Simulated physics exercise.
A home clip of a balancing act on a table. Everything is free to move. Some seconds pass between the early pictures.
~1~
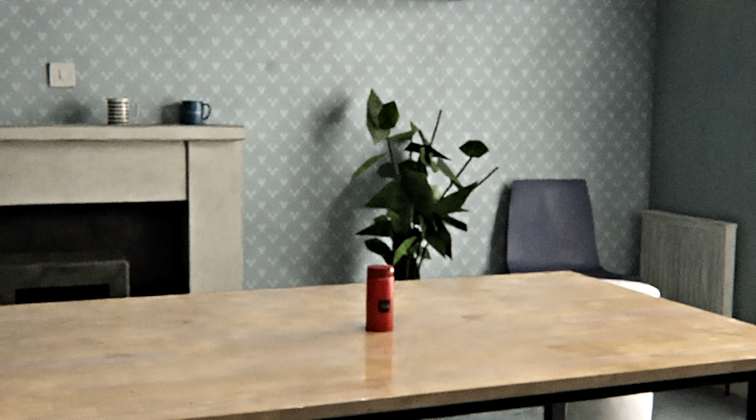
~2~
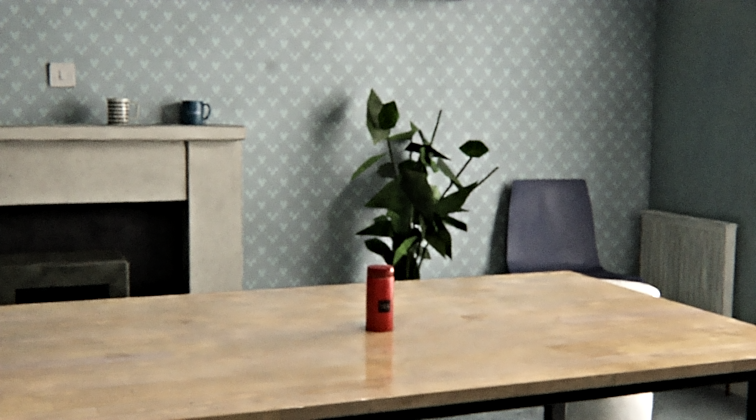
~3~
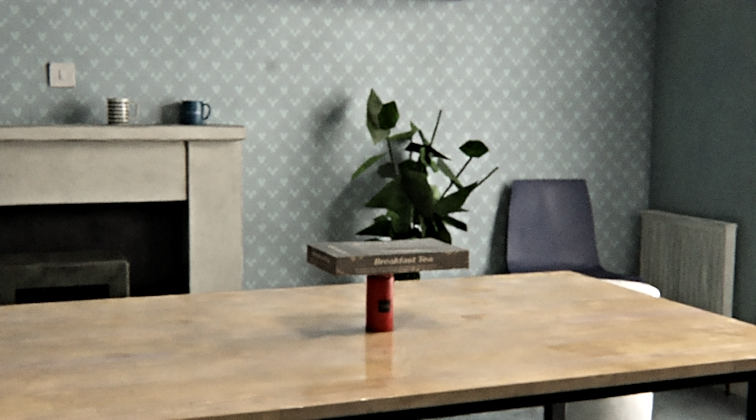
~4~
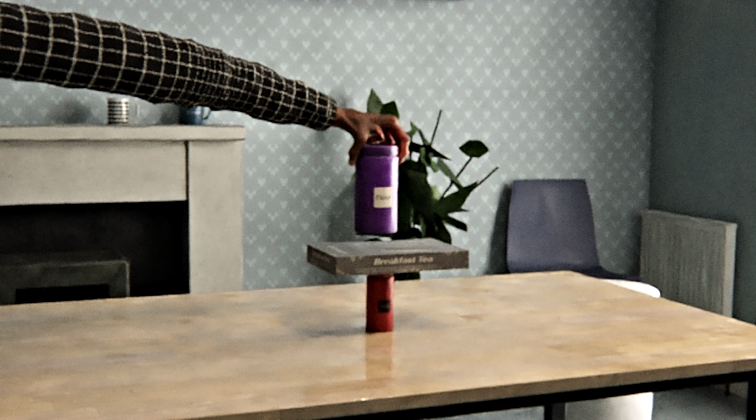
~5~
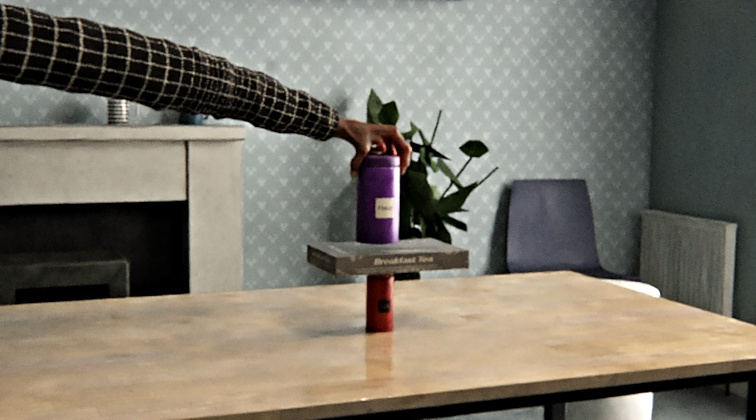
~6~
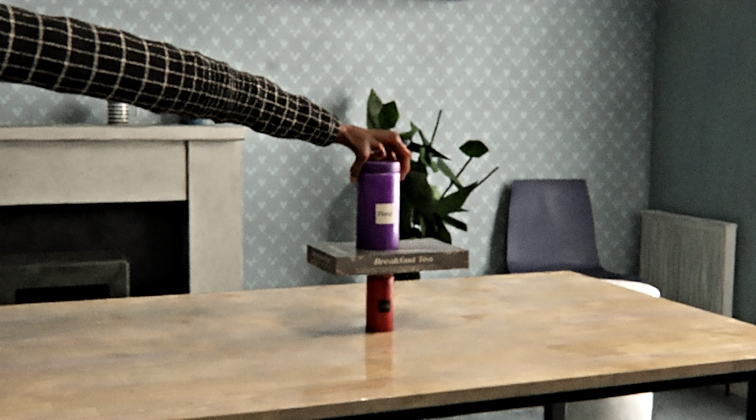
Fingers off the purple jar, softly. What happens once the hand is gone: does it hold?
Outcome: The stack stays up.
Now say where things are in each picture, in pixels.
The last thing is not in view yet, in the first picture.
The last thing is not in view yet, in the second picture.
The last thing is not in view yet; grey packet (387, 256), in the third picture.
Still above its spot; purple jar (376, 189); grey packet (387, 256), in the fourth picture.
Still above its spot; purple jar (378, 199); grey packet (387, 256), in the fifth picture.
Set down, still held; purple jar (378, 205); grey packet (387, 256), in the sixth picture.
Then, 0.20 s after the last picture, nothing has stirred.
Then, 0.50 s after the last picture, purple jar resting near (378, 206).
At rest, all 3 in place. Seen from the same camera at the end, purple jar near (378, 206). The stack keeps its balance.
